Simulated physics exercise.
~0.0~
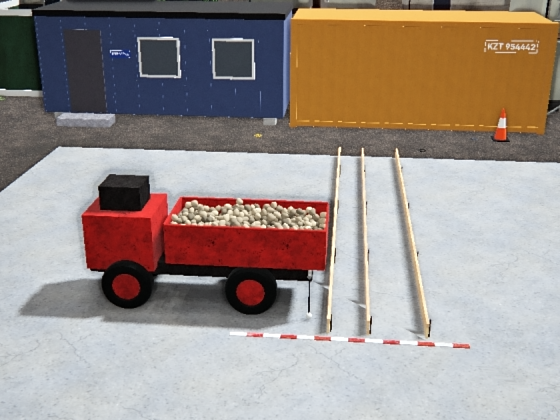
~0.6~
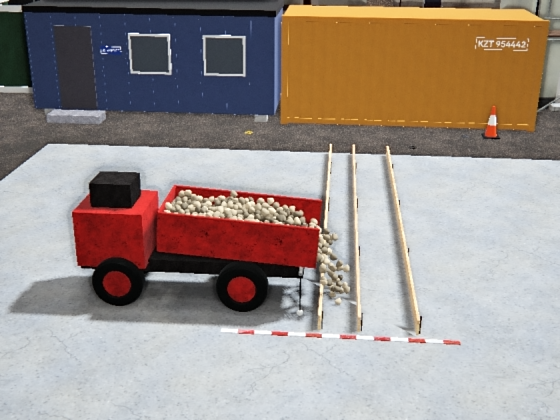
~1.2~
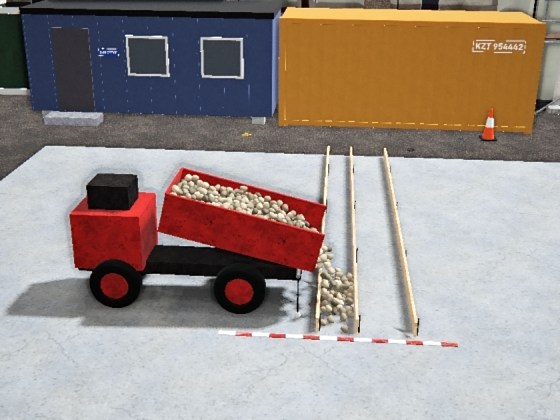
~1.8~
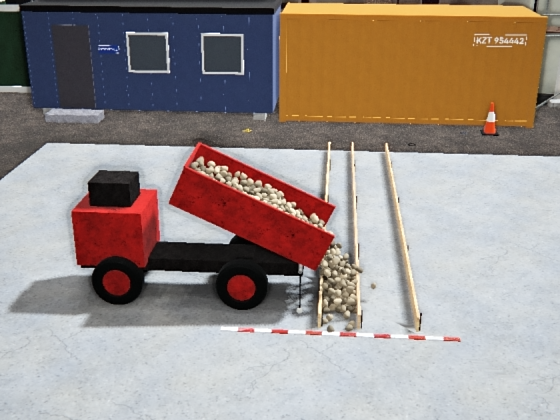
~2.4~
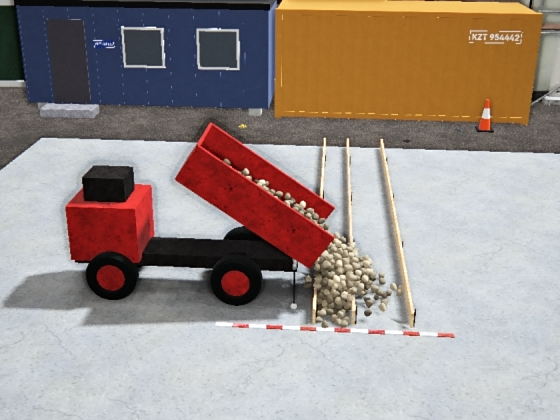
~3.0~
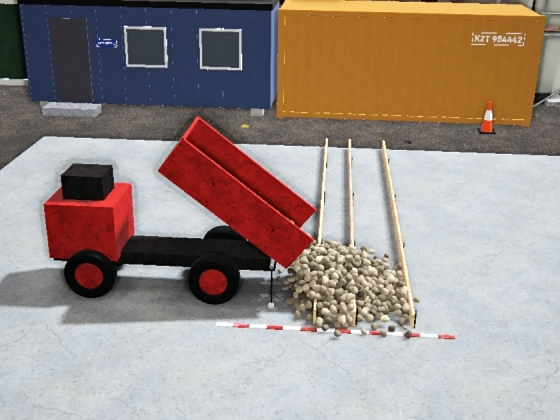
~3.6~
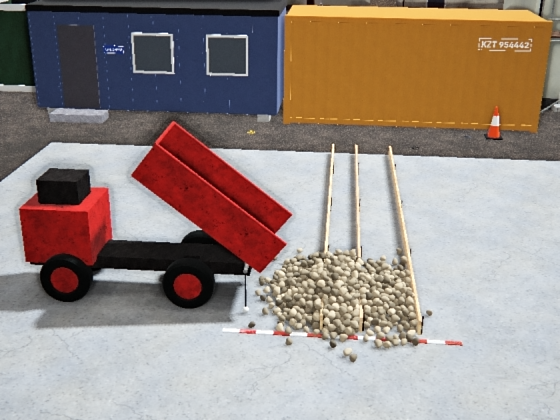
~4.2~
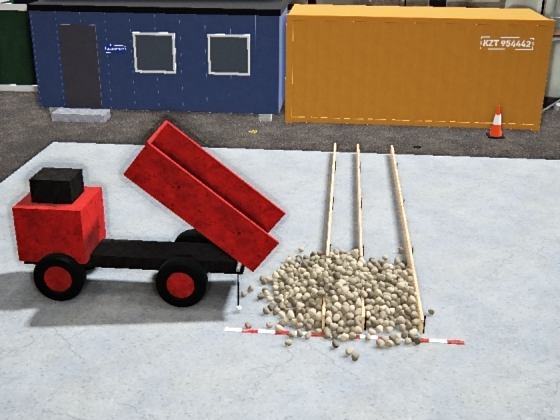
A red tipper truck raises its bed, spills stones across wooden boards, and edges left, emptied.
